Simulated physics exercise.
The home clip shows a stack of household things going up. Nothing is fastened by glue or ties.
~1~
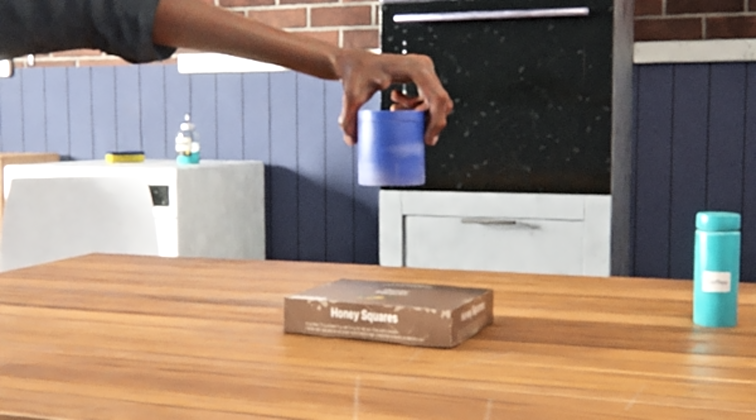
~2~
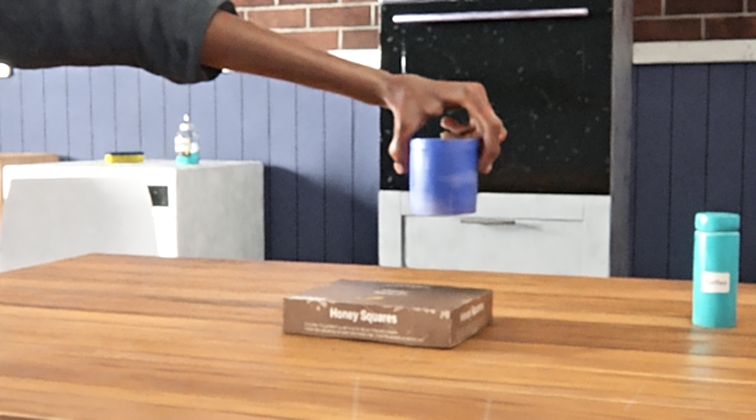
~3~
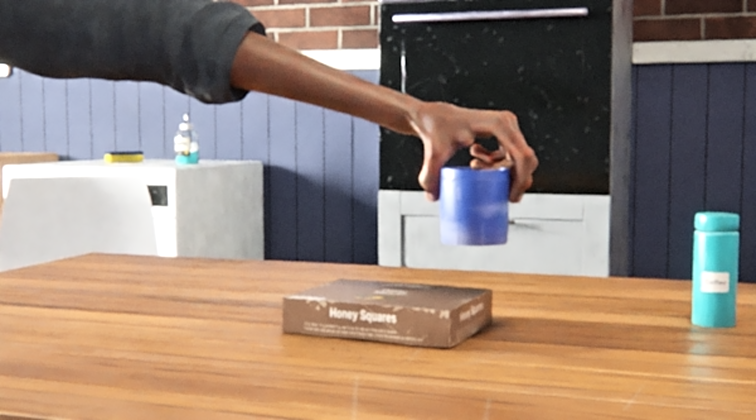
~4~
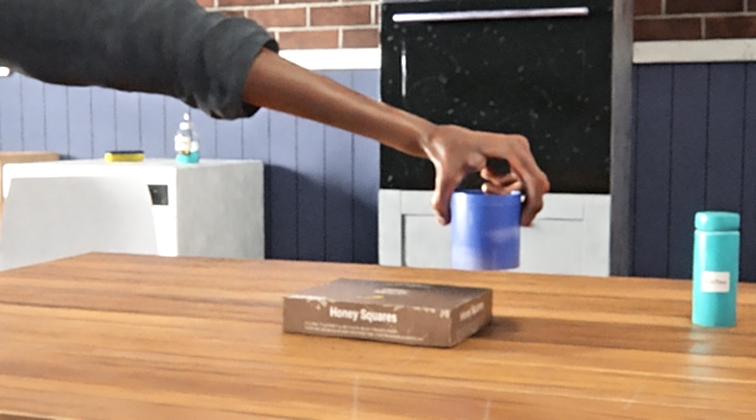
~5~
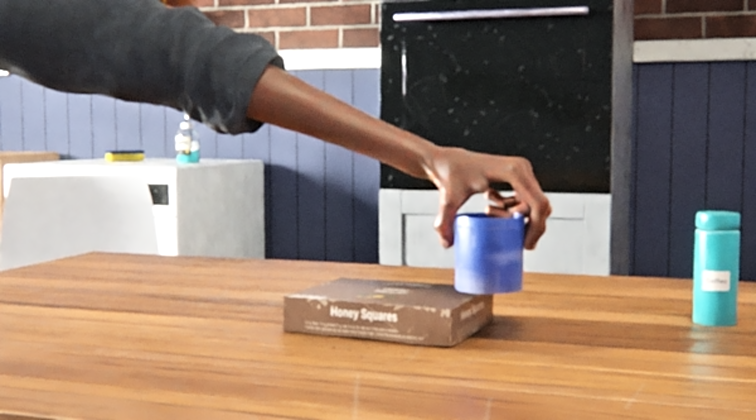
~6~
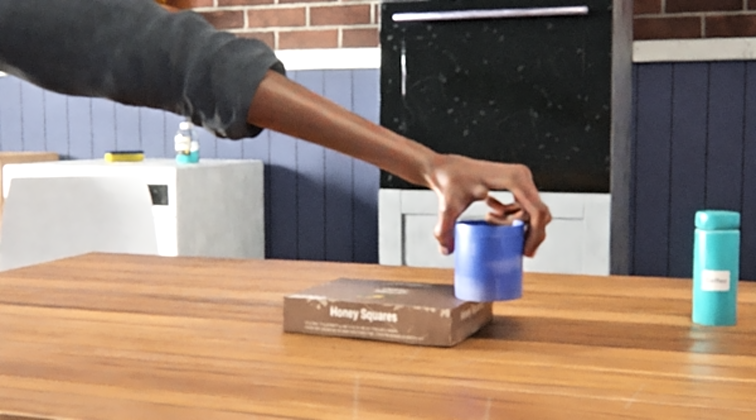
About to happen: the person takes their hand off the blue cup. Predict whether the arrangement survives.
Something topples.
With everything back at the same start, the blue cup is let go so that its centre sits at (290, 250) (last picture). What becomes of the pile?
The pile tumbles.
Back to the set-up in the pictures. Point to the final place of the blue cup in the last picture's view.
Somewhere around (548, 304) in the last picture.
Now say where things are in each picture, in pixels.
The first frame shows still above its spot; blue cup (392, 148); brown packet (391, 310).
The second frame shows still above its spot; blue cup (444, 176); brown packet (390, 310).
The third frame shows still above its spot; blue cup (474, 206); brown packet (390, 310).
The fourth frame shows still above its spot; blue cup (486, 229); brown packet (390, 309).
The fifth frame shows still above its spot; blue cup (489, 252); brown packet (391, 309).
The sixth frame shows in place under the hand; blue cup (489, 260); brown packet (390, 309).
Then, 0.20 s past the last view, blue cup rocked 32° from its first pose near (506, 274).
Then, 0.30 s past the last view, blue cup now fallen.
Then, 0.70 s past the last view, nothing new.
Then, 2.20 s past the last view, blue cup resting near (548, 304).
Finally, fallen, blue cup; the other 2 still in place. Final places as the last picture's camera would see them, blue cup near (548, 304). The pile comes apart.
